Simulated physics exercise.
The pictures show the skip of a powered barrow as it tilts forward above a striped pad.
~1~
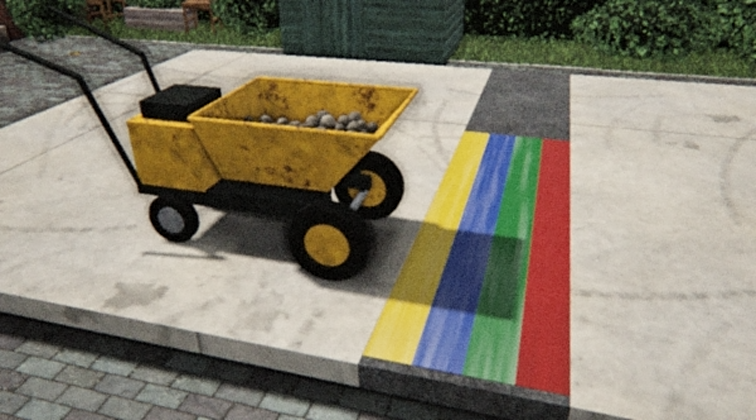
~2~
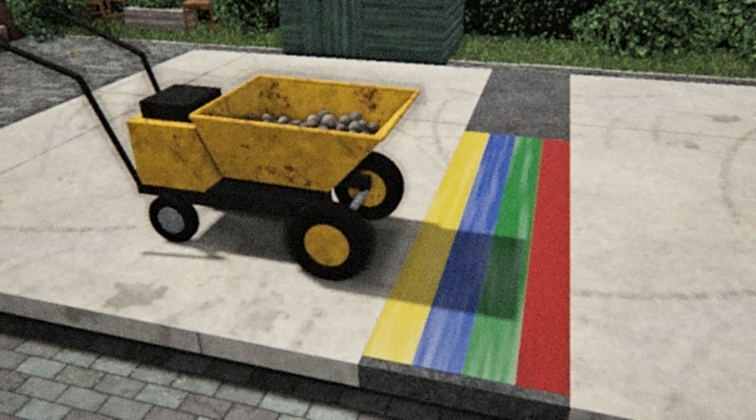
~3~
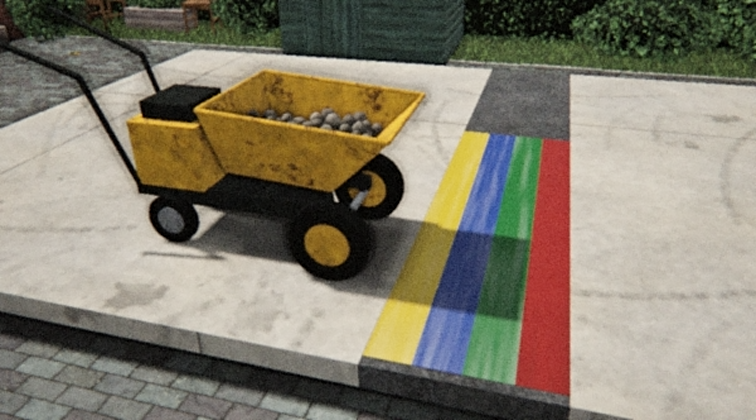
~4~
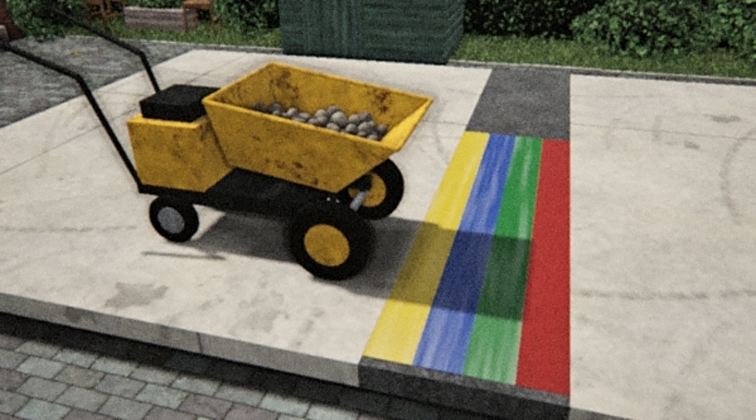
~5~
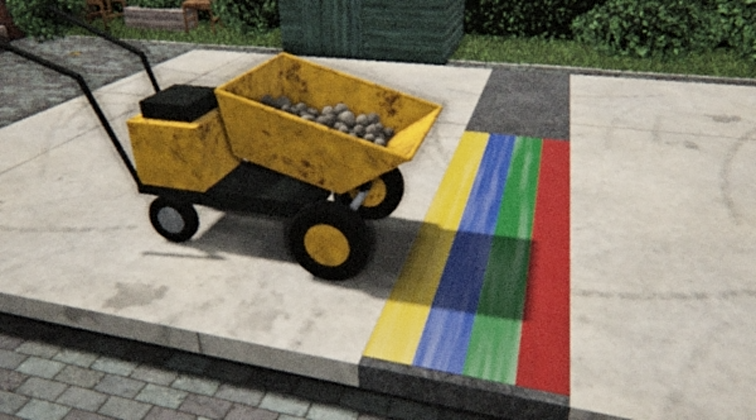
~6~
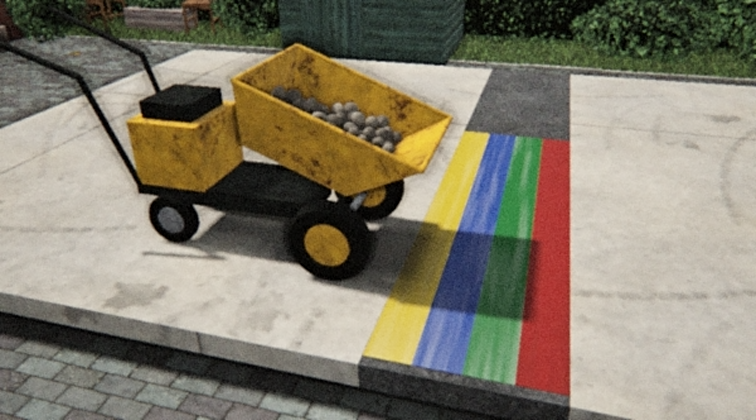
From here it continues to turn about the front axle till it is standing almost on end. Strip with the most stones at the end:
Green strip.
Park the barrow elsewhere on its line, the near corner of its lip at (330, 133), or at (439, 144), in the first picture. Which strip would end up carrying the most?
I would say that blue strip the first time, then red the next.
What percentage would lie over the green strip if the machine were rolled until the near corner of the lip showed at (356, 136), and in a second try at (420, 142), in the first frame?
Estimates, in order: 20 % then 20 %.
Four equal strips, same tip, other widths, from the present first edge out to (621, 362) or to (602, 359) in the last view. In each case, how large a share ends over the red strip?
First case 10 per cent, second case 10 per cent.
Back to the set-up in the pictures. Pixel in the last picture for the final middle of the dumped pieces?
Close to (512, 264) in the last picture.
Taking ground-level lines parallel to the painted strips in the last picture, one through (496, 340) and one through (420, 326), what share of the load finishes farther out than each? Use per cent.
Roughly 40 and 70 percent.
Shortly afterwards, skip tipped steeply; the whole lot in the skip.
Next, skip tipped right over; near two thirds in the skip; a little over the blue strip; near a quarter over the green strip; only a few over the red strip.
Some moments later, skip tipped right over; near a quarter in the skip; a little over the blue strip; near a third over the green strip; near a quarter over the red strip; a little off the paint.
In the end, skip tipped right over; near a quarter in the skip; none at all over the yellow strip; a little over the blue strip; near a third over the green strip; near a quarter over the red strip; a little off the paint.
